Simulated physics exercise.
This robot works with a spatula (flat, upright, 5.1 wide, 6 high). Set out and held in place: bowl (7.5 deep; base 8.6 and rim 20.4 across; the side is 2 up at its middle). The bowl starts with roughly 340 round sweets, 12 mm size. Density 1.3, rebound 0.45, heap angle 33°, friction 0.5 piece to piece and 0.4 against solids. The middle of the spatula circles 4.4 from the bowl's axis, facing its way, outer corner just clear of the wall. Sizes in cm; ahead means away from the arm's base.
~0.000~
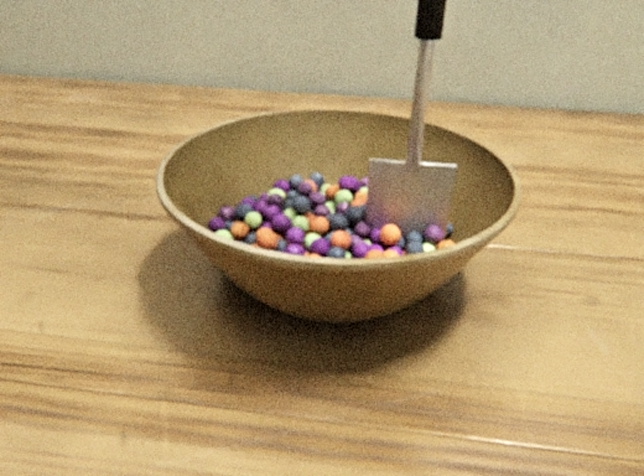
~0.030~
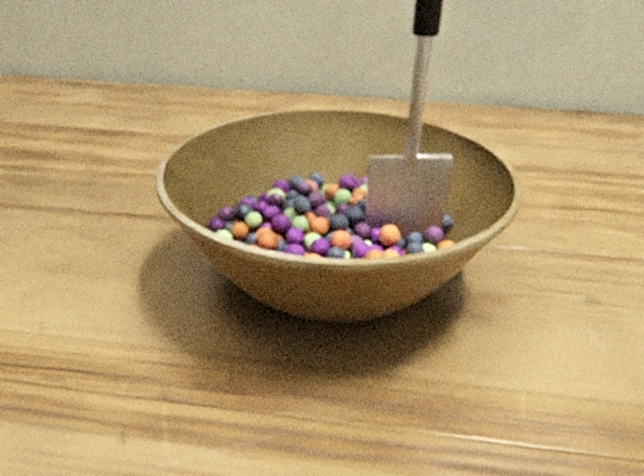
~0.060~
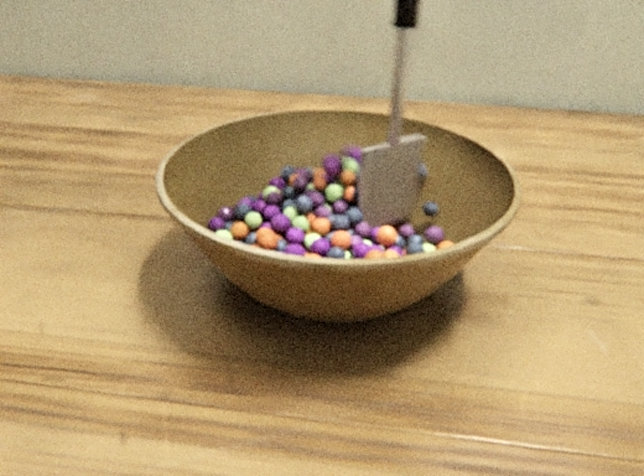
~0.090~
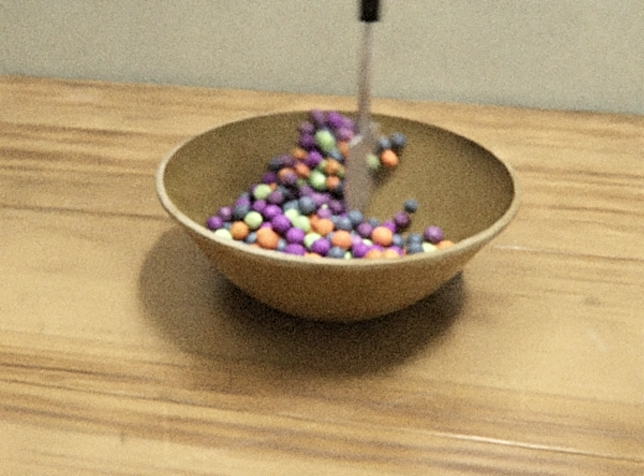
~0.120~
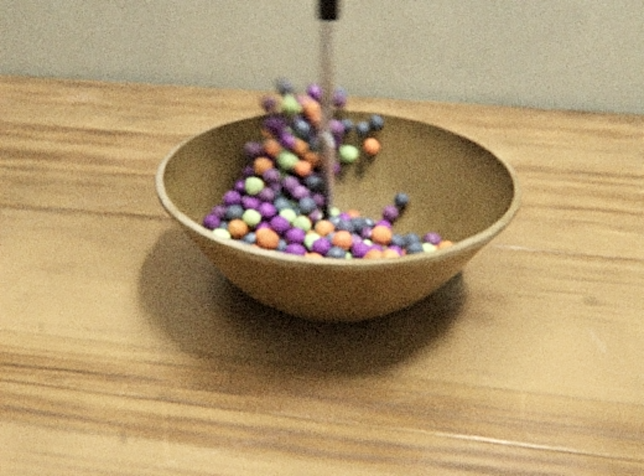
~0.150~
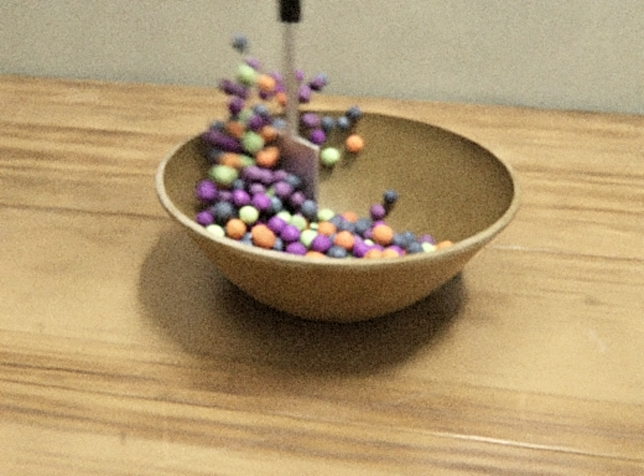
A bowl sits on a wooden table as a spatula sweeps colourful balls leftward and upward.
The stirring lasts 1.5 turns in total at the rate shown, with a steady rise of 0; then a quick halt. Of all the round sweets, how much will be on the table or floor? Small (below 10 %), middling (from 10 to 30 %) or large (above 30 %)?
Share on the table or floor: Large (above 30 %).
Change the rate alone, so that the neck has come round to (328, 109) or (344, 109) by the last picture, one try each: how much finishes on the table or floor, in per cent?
About 30 and 15 per cent.
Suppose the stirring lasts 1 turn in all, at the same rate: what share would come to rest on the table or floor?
In that case some 35 per cent.
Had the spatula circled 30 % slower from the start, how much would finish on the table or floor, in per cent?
In that case some 20 per cent.
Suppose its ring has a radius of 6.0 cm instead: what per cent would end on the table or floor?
It would be near 5 per cent.
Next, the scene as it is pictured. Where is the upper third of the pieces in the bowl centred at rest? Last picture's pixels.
Near (279, 238).
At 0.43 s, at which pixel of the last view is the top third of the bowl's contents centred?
Around (365, 145).
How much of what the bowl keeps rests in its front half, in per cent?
Roughly 55 per cent.
After 0.29 s, 292° round, highest piece 14 above the table; 266 in the bowl, 10 on the table or floor, 61 in flight or on the tool.
After 0.43 s, 83° round, highest piece 11 above the table; 223 in the bowl, 75 on the table or floor, 39 in flight or on the tool.
After 0.70 s, 180° round, highest piece 8 above the table; 198 in the bowl, 136 on the table or floor, 3 in flight or on the tool.
After 1.40 s, 180° round, highest piece 5 above the table; 198 in the bowl, 139 on the table or floor.
In the end, 198 in the bowl, 139 on the table or floor. That is 41 % on the table or floor.
